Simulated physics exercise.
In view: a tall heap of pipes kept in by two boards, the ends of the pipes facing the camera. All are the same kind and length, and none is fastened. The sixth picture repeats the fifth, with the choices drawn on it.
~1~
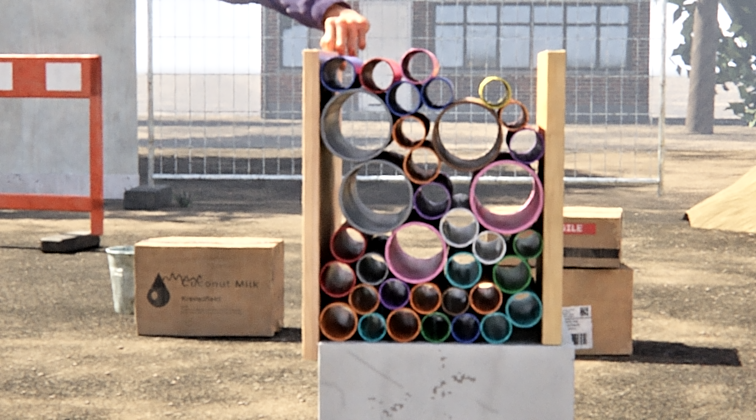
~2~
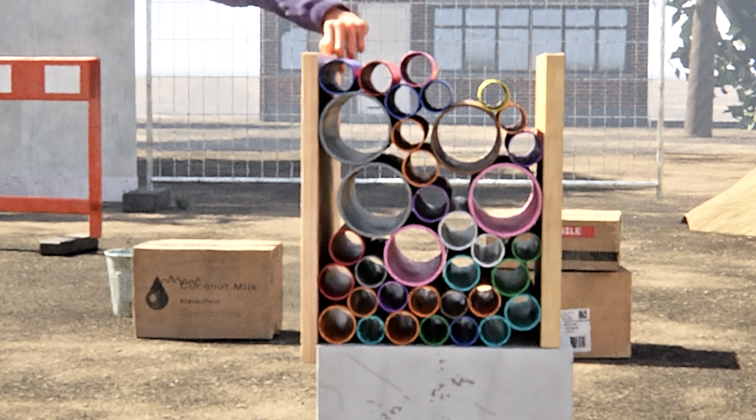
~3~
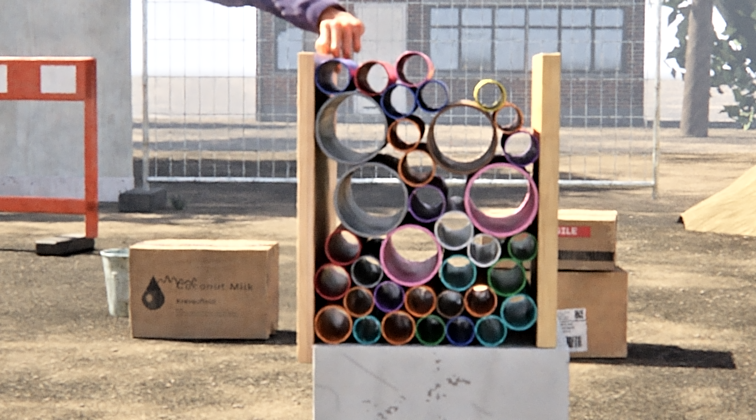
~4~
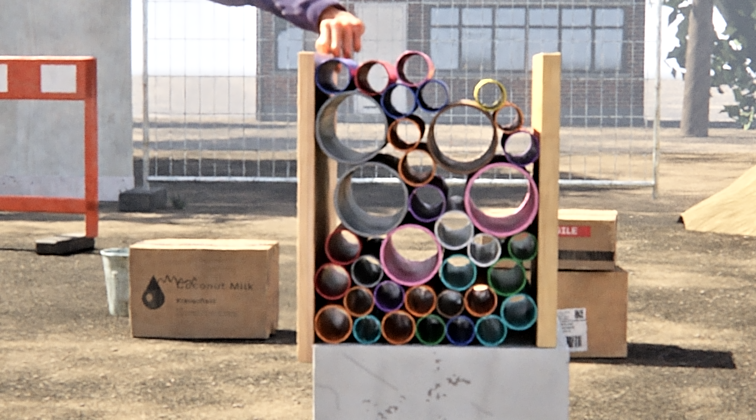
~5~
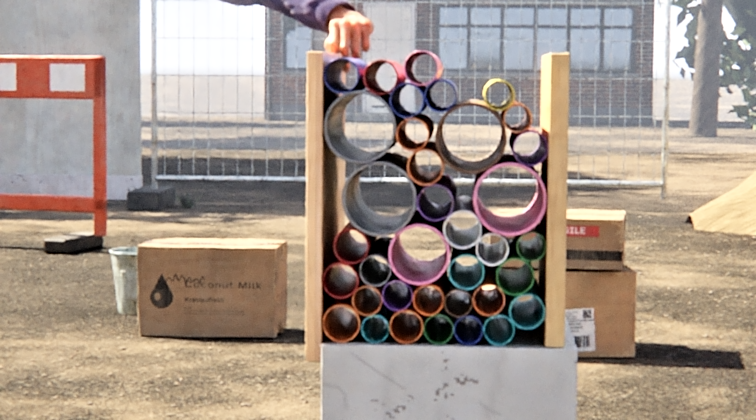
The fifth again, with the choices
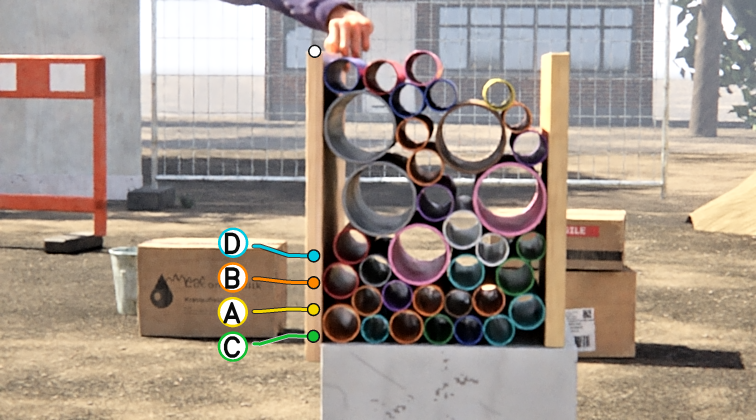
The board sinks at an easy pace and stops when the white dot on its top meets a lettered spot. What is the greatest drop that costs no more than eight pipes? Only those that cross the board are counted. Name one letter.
The lowest mark that will do is D.
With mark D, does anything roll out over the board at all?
Yes, at D.
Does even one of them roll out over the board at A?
At A: Yes.
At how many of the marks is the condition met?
One of the four.
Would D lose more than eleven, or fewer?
Fewer than eleven.
On the marked copy, A at (313, 309); B at (314, 282); C at (313, 336); D at (314, 256); the white dot at (315, 51).
With D. Early on, top of the board (323, 135).
Further on, top of the board (323, 228).
At the end, top of the board (323, 255), six out over the board.
As for the rest, A more than eight out over the board; B more than eight out over the board; C more than eight out over the board.
